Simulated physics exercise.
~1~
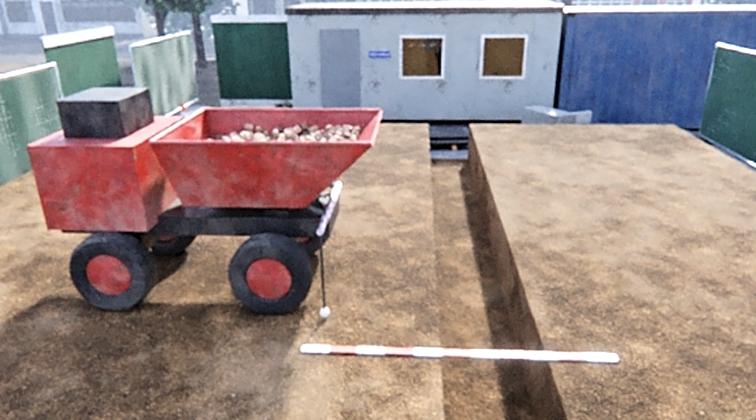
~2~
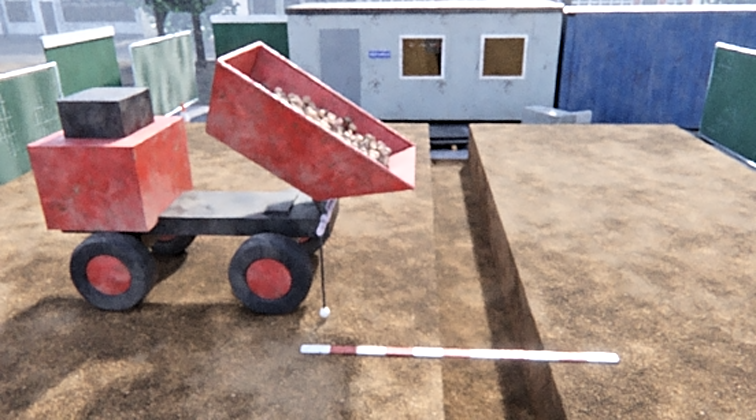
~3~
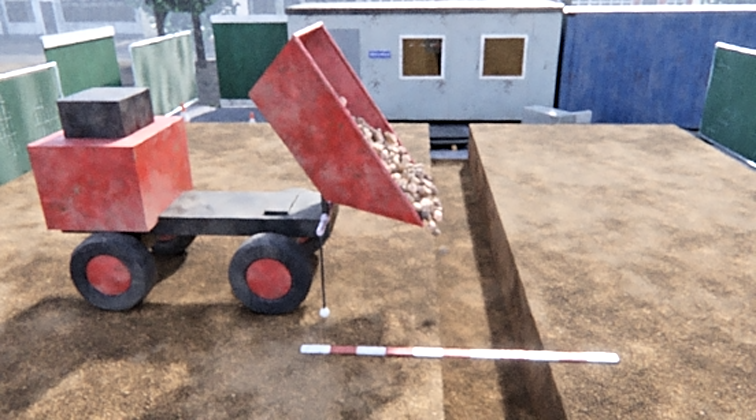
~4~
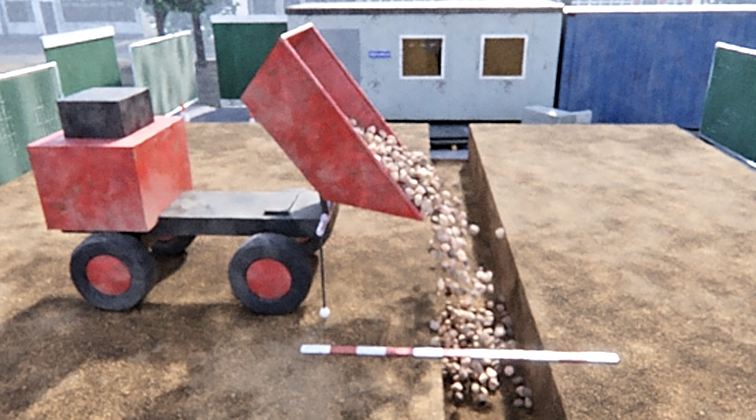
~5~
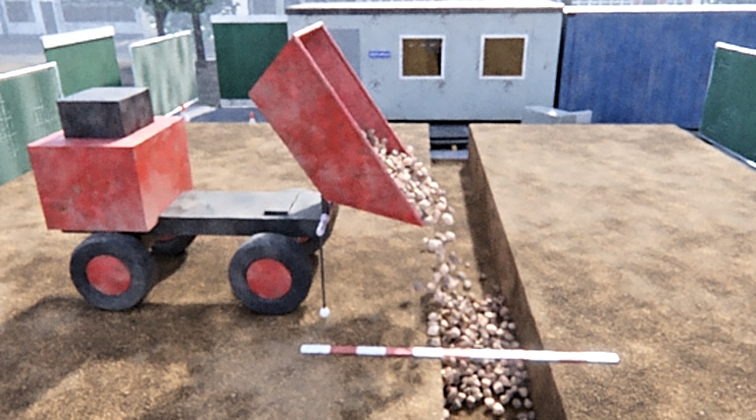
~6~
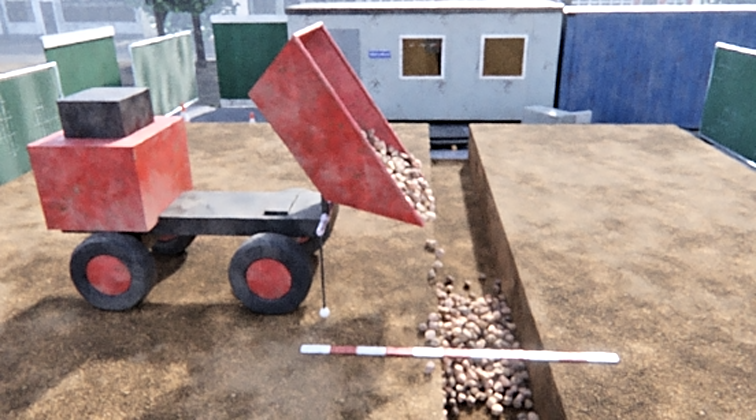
In a dirt yard, a red dumper tips, spilling some stones into a trench, keeping others.
